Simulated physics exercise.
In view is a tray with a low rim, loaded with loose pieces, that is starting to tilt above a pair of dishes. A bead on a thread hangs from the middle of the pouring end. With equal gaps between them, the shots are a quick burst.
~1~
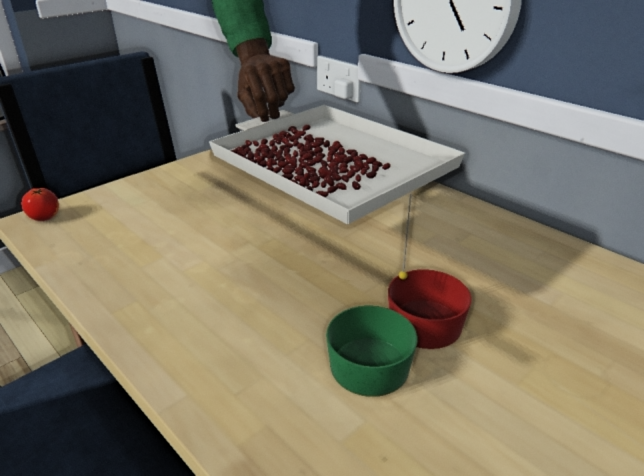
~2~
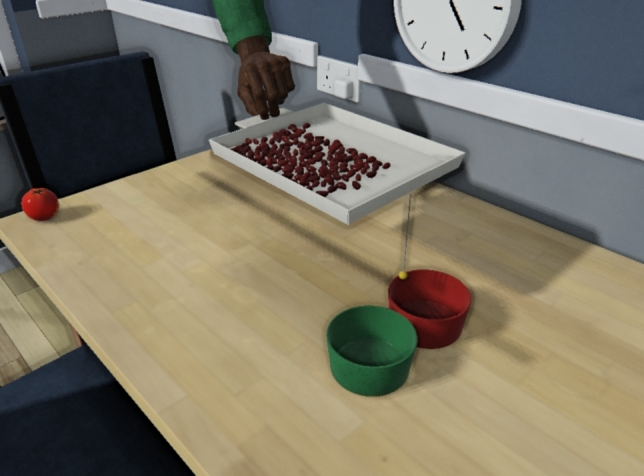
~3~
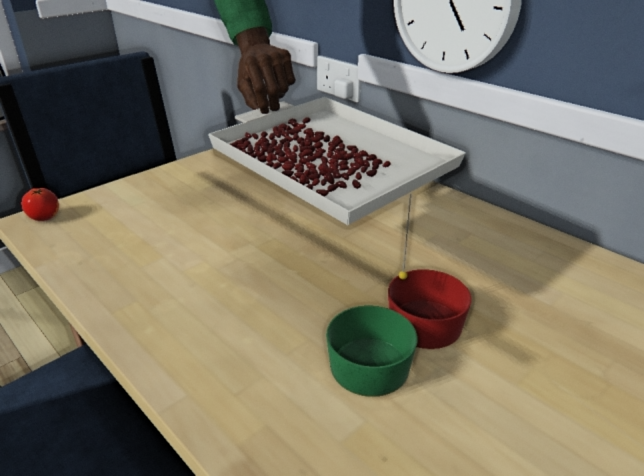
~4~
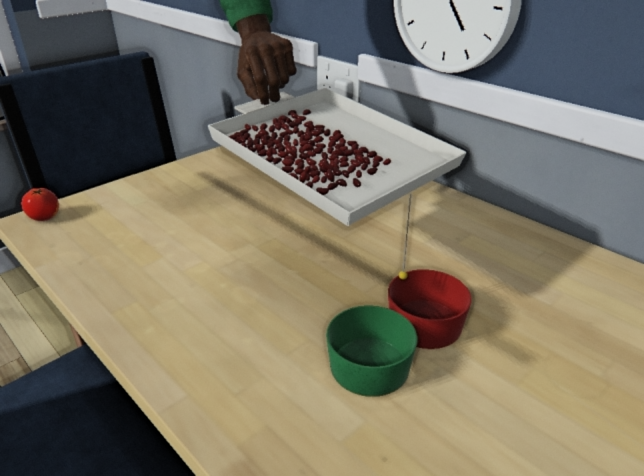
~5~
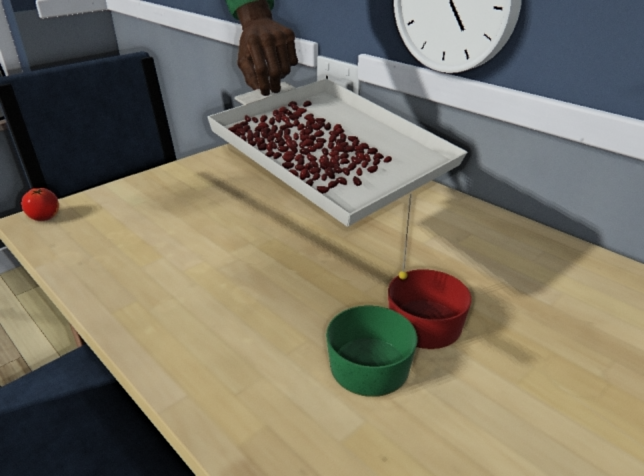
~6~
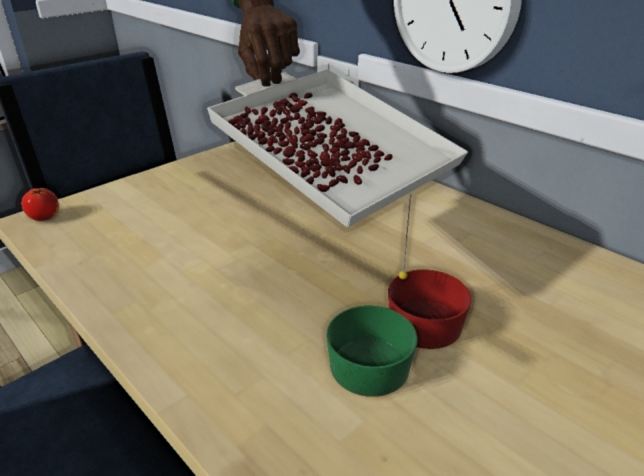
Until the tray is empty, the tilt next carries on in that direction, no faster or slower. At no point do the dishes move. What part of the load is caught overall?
I'd say the dishes catch most of it, honestly.
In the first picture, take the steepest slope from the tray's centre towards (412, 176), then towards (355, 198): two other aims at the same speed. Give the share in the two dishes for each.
30 % and 70 %.
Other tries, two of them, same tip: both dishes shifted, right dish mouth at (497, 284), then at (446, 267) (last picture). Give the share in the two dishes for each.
40 per cent the first time, 40 per cent the second time.
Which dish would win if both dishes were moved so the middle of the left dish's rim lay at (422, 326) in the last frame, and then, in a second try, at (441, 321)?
First place: The leftmost one; second place: The leftmost one.
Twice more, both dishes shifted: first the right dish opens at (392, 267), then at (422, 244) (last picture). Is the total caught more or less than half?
Held in all, by try: A smaller portion, then a smaller portion.
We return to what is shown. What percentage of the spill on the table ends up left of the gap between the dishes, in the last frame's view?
Roughly 10 in a hundred.
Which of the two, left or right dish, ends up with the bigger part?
So the winner turns out to be the left-side one.
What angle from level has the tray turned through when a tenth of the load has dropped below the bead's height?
Roughly 100°.
Shortly afterwards, tray tipped steeply; all but a few on the tray; only a few in the air.
Next, tray tipped right over; the bulk on the tray; a little in the left dish; only a few in the right dish; only a few outside both; only a few in the air.
Some moments later, tray tipped past a quarter turn; near two thirds in the left dish; near a quarter in the right dish; a little outside both.
In the end, tray tipped past a quarter turn; near two thirds in the left dish; near a quarter in the right dish; a little outside both.
